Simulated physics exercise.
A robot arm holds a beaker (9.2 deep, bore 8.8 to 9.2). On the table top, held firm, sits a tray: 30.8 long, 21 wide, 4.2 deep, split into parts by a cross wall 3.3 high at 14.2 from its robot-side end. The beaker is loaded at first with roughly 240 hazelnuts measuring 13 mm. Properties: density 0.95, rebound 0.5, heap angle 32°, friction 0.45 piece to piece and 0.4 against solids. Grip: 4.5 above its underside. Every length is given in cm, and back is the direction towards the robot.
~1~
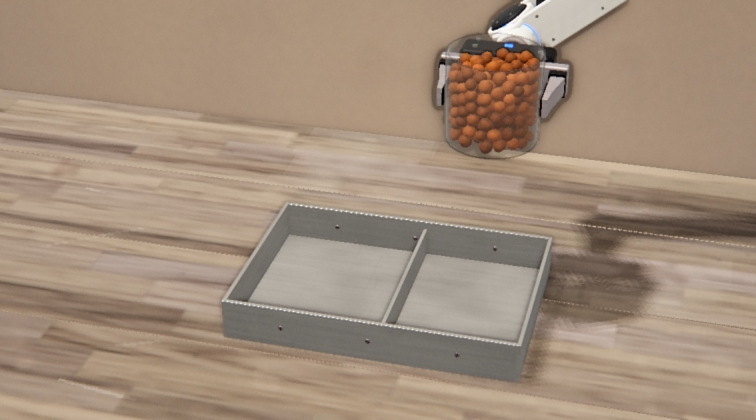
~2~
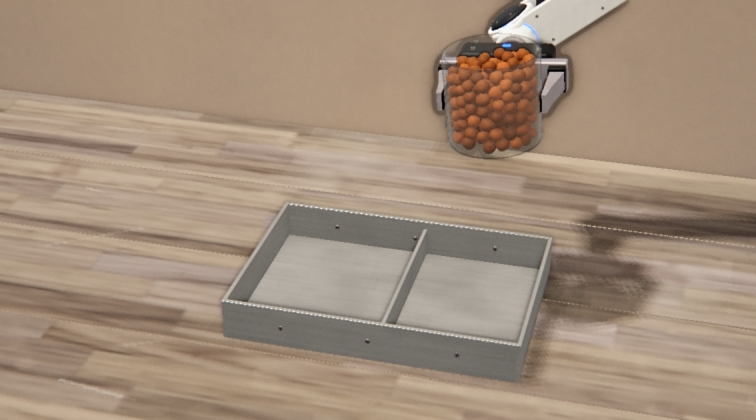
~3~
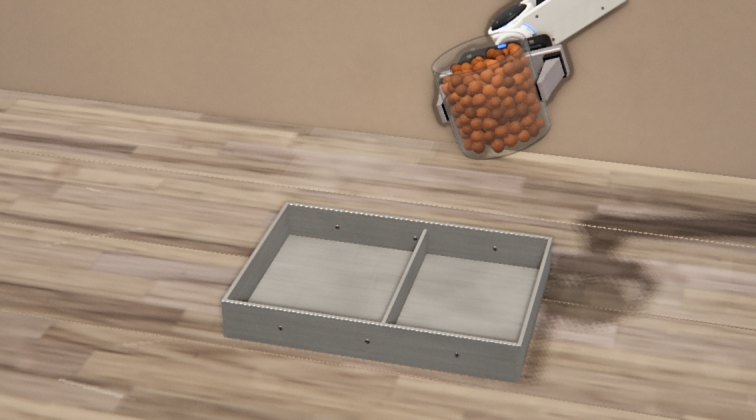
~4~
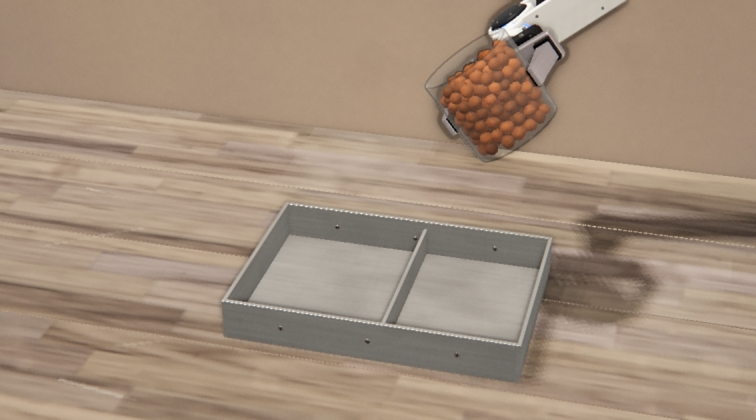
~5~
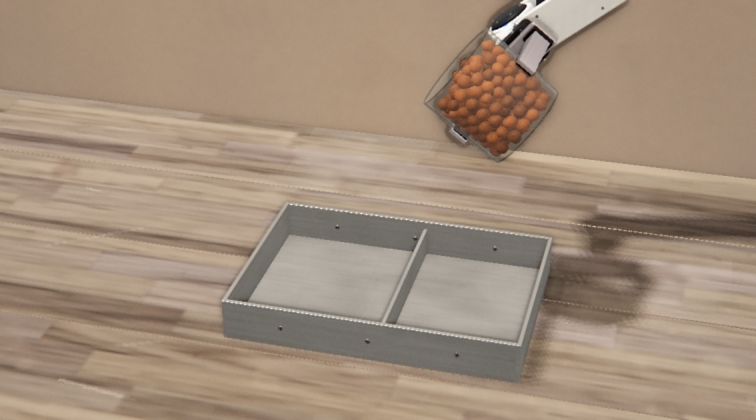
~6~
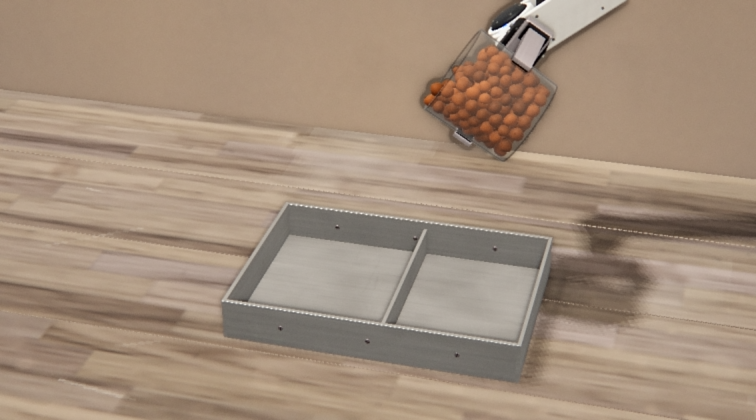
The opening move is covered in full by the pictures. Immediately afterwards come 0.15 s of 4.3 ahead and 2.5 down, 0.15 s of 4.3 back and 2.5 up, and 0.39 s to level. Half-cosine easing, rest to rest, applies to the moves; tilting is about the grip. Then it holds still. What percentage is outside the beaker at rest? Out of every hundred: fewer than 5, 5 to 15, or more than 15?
5 to 15 out of every hundred.
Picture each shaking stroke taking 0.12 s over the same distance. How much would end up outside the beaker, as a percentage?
15 %.
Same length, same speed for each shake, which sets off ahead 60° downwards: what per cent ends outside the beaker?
You'd expect near 0 percent of it there.
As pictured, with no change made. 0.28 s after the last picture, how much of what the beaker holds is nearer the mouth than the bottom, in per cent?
Near 45 %.
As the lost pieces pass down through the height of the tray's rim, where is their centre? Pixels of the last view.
About at (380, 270).
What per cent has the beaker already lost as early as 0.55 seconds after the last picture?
About 10 per cent by then.
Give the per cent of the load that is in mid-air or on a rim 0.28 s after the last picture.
About 6 per cent.
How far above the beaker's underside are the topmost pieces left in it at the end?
Height at rest: Approx. 9.5 cm.
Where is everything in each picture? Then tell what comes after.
Beaker middle at (493, 97), level; upper third of the load around (496, 77), from x 455 to 535, top at y 55; 239 in the beaker, in the first picture.
Beaker middle at (493, 97), tilted 6° forward; upper third of the load around (497, 76), from x 450 to 535, top at y 55, in the second picture.
Beaker middle at (493, 97), tilted 20° forward; upper third of the load around (499, 77), from x 450 to 540, top at y 50, in the third picture.
Beaker middle at (493, 97), tilted 38° forward; upper third of the load around (496, 77), from x 445 to 545, top at y 45, in the fourth picture.
Beaker middle at (492, 97), tilted 52° forward; upper third of the load around (492, 76), from x 445 to 545, top at y 45, in the fifth picture.
Beaker middle at (492, 97), tilted 58° forward; upper third of the load around (494, 79), from x 430 to 545, top at y 50; 239 in the beaker, in the sixth picture.
Then, 0.28 s later, tilted 58° forward, highest piece 29 above the table; 224 in the beaker, 15 in flight or on a rim.
Then, 0.55 s later, tilted 16° forward, highest piece 30 above the table; 218 in the beaker, 14 in the far-side part, 6 in the robot-side part, 1 in flight or on a rim.
Then, 0.89 s later, level, highest piece 31 above the table; 218 in the beaker, 14 in the far-side part, 6 in the robot-side part, 1 on the table or floor.
Then, 1.94 s later, level, highest piece 31 above the table; 218 in the beaker, 14 in the far-side part, 6 in the robot-side part, 1 on the table or floor.
At rest, 218 in the beaker, 14 in the far-side part, 6 in the robot-side part, 1 on the table or floor. That is 9 % outside the beaker.
